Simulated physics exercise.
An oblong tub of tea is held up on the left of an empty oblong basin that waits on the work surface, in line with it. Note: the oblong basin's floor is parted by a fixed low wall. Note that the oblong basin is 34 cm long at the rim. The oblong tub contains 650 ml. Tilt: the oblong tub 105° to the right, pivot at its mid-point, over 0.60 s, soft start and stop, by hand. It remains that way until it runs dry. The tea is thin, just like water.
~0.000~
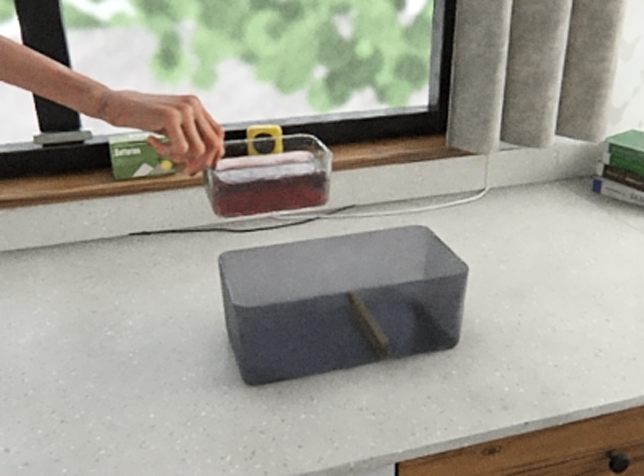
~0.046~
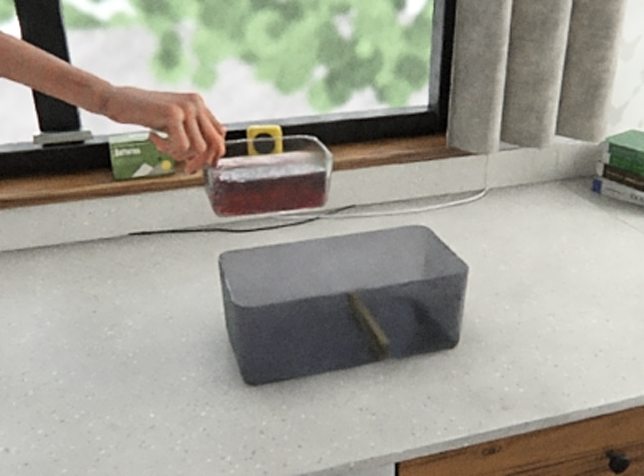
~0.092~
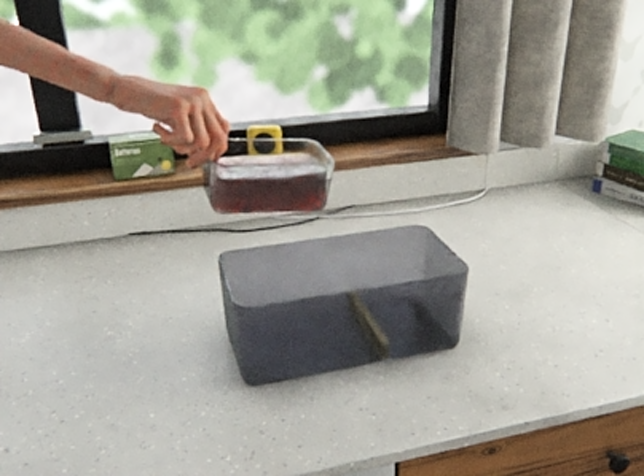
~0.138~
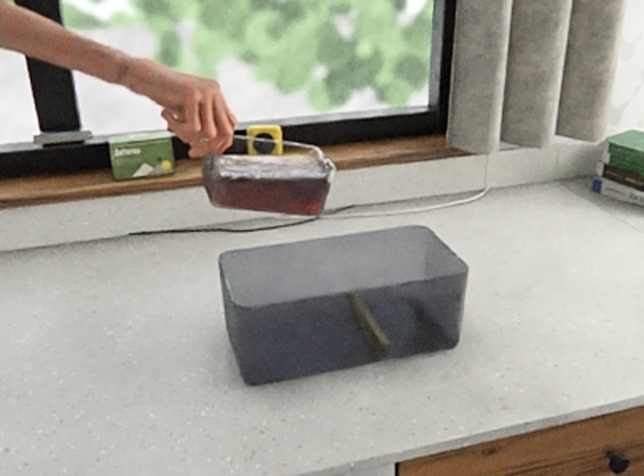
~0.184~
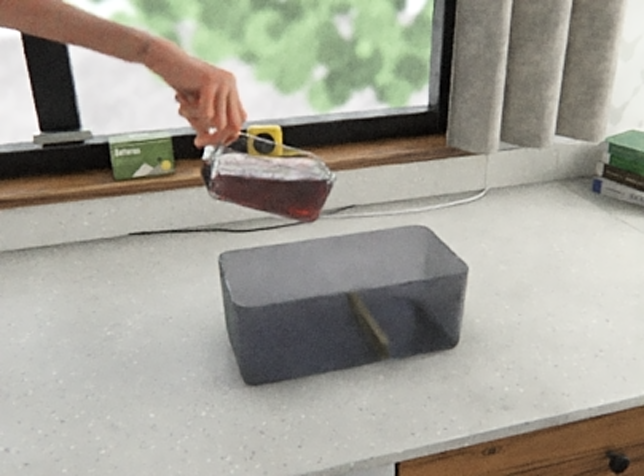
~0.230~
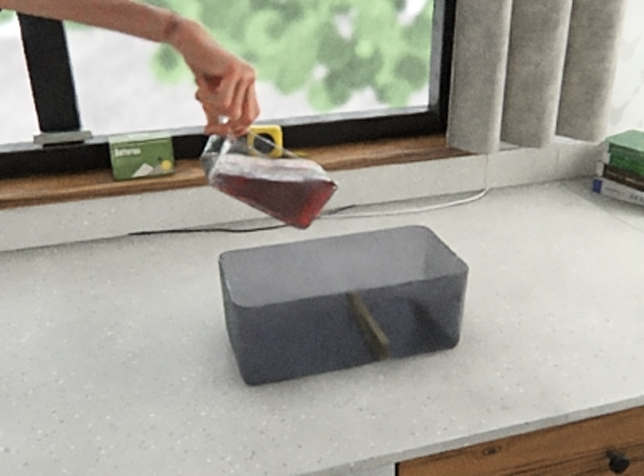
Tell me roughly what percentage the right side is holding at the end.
At the end it holds about 32 per cent.
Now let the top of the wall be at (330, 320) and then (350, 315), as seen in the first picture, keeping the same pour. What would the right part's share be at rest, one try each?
In order, 75 and 60 per cent.
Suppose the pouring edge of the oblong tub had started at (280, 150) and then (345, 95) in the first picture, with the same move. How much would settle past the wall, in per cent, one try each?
Near 20 in a hundred on the first go and near 55 in a hundred on the second.
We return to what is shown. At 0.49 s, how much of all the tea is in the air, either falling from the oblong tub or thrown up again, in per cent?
Roughly 44 %.
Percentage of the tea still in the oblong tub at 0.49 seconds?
About 12 per cent.
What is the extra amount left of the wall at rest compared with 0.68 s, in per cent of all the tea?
I'd say near 4 percent.
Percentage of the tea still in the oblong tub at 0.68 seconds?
Close to 1 percent of the total.
By 0.49 s the tilt is 97° and 12 per cent is still to pour, 29 is left of the wall and 15 right of it.
By 0.68 s the tilt is 105° and 1 per cent is still to pour, 61 is left of the wall and 34 right of it.
By 0.88 s the tilt is 105° and 0 per cent is still to pour, 63 is left of the wall and 31 right of it.
By 1.10 s the tilt is 105° and 0 per cent is still to pour, 65 is left of the wall and 32 right of it.
At rest 65 per cent lies left of the wall, 32 right of it and 3 outside.
